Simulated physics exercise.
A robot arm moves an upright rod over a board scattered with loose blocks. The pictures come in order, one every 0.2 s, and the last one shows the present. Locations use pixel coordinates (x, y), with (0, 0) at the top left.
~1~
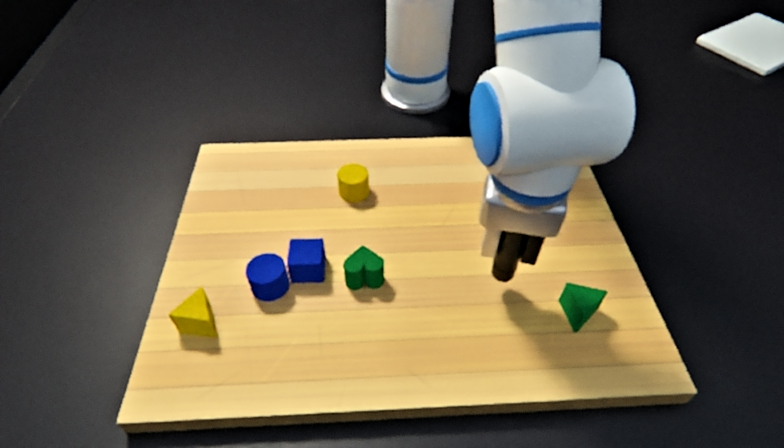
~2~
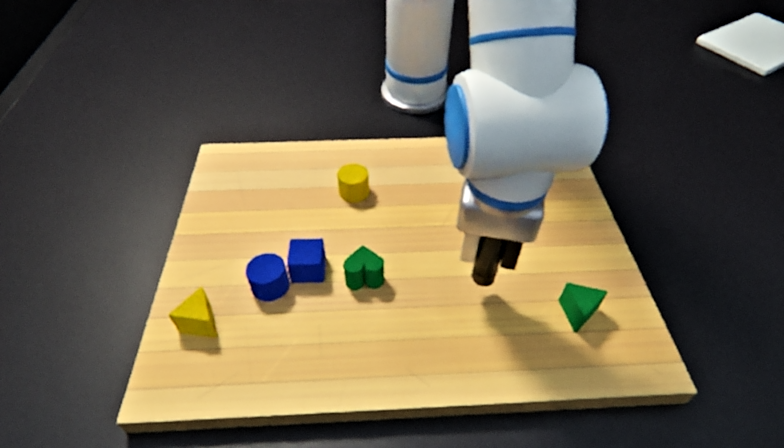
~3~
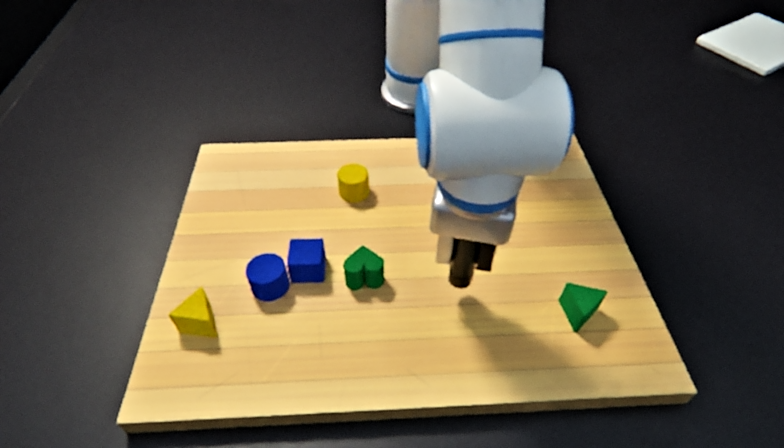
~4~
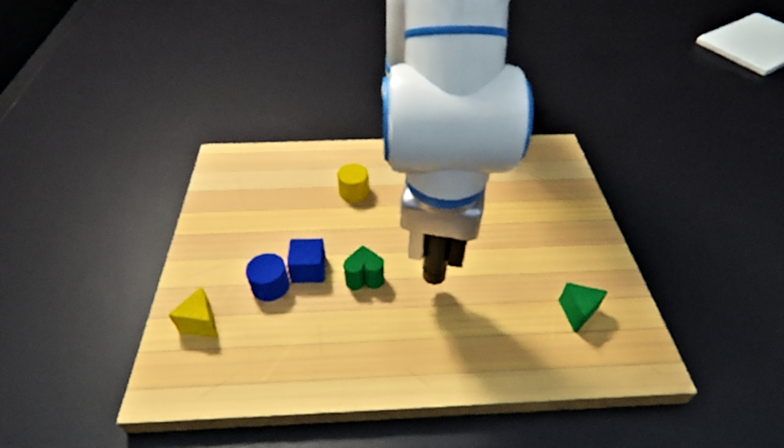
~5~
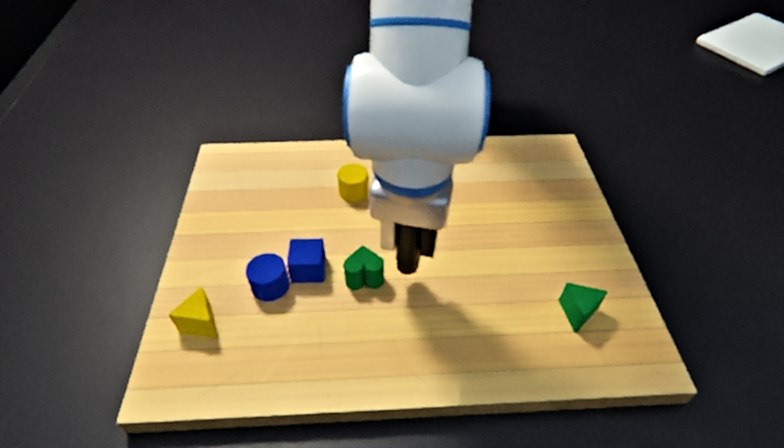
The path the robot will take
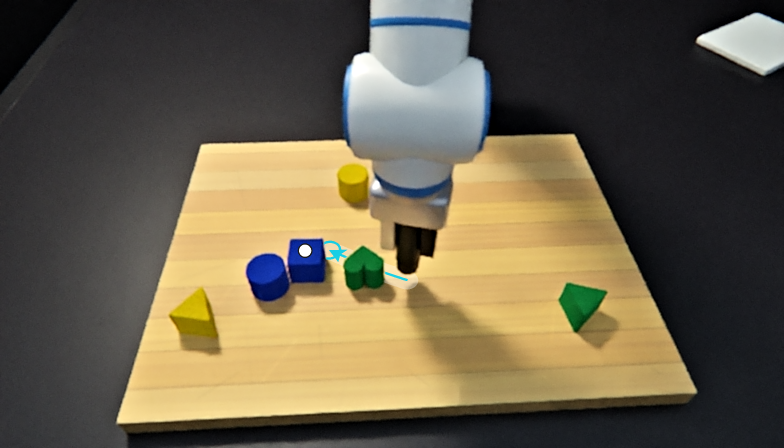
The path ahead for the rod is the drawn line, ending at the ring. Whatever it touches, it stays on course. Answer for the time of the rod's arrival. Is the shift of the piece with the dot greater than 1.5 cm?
Answer: No.
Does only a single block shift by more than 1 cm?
My answer is yes.
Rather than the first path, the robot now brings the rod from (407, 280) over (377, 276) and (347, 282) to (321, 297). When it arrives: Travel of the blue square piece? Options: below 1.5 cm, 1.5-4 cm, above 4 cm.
Range: 1.5 to 4 cm.
Path on the board, from (407, 280) over (379, 271) and (354, 260) to (329, 250); the dot is on the blue square piece.
On the path given first. One third of the way, rod (379, 257); green heart-shaped block (347, 259).
Two thirds of the way, rod (353, 247); blue cylinder (261, 268); blue square piece (302, 252); green heart-shaped block (332, 260), turned 30° anticlockwise.
At the end, rod (327, 236); blue cylinder (261, 268); blue square piece (302, 252); green heart-shaped block (332, 260), turned 30° anticlockwise.
